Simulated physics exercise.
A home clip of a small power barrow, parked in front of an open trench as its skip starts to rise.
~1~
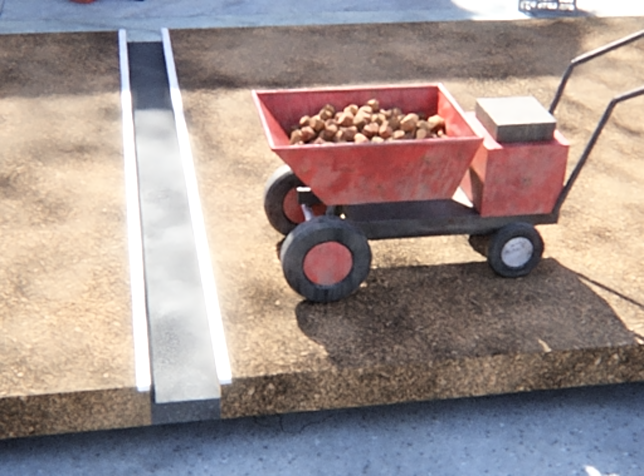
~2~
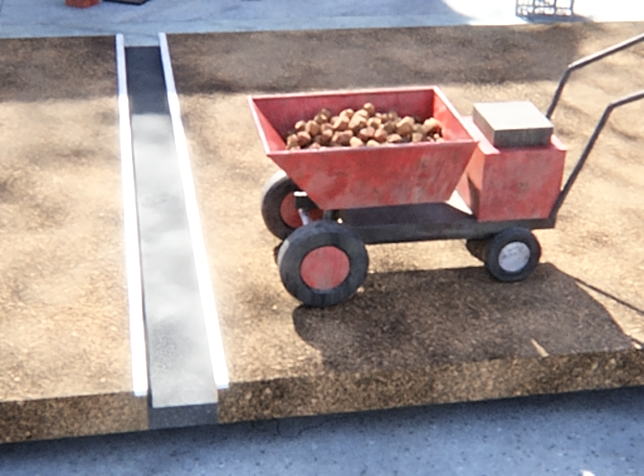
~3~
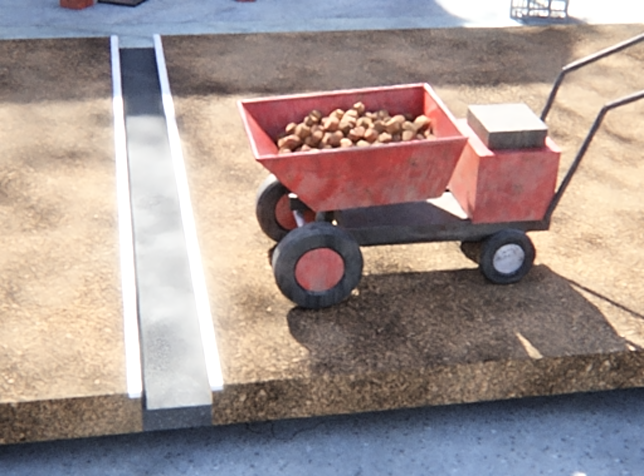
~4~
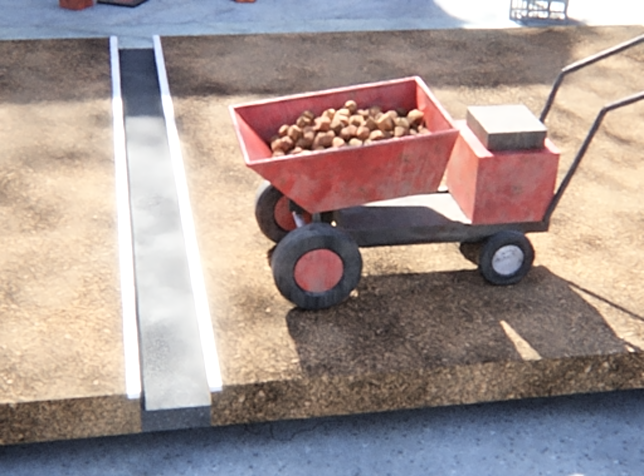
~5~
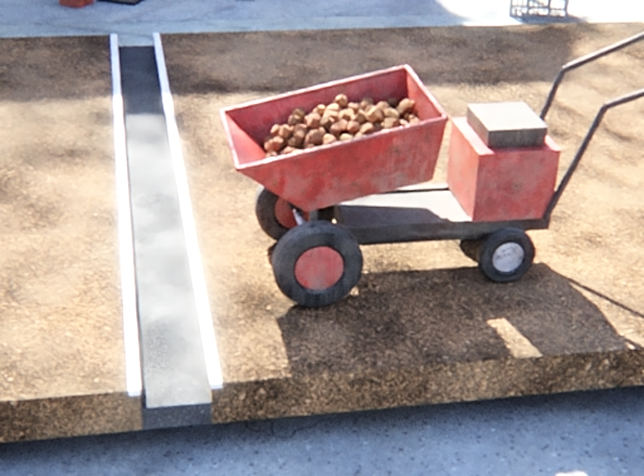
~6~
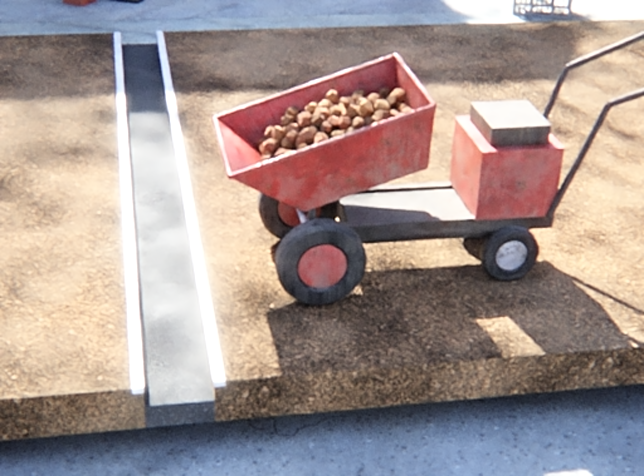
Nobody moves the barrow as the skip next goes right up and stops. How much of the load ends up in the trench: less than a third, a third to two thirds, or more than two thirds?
Trench receives a third to two thirds.
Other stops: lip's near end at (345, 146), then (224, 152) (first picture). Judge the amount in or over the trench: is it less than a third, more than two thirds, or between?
The middle third; then under a third.
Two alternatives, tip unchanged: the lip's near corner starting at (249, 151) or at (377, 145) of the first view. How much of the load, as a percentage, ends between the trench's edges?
Close to 30 in a hundred, and close to 20 in a hundred.
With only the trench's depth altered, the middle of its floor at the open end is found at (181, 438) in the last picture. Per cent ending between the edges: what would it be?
The share comes out near 80 percent.
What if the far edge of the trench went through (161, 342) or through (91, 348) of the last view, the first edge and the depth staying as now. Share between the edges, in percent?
Lab note: Try one about 30 %, try two about 80 %.
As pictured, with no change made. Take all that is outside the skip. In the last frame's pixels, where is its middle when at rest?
It settles centred around (144, 274).
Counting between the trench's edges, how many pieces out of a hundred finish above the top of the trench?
My estimate would be close to 35 per cent.
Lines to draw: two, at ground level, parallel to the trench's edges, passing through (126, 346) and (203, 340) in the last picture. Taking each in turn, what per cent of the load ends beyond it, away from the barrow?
Some 20 and some 80 per cent, respectively.
Just after the last frame, skip tipped steeply; every one in the skip.
A moment on, skip tipped steeply; the larger part in the skip; about a tenth in or heaped over the trench; about a tenth beyond it; just a few falling.
Further on, skip tipped right over; roughly a quarter in the skip; roughly half in or heaped over the trench; roughly a quarter beyond it.
When it is over, skip tipped right over; roughly a quarter in the skip; roughly half in or heaped over the trench; roughly a quarter beyond it.
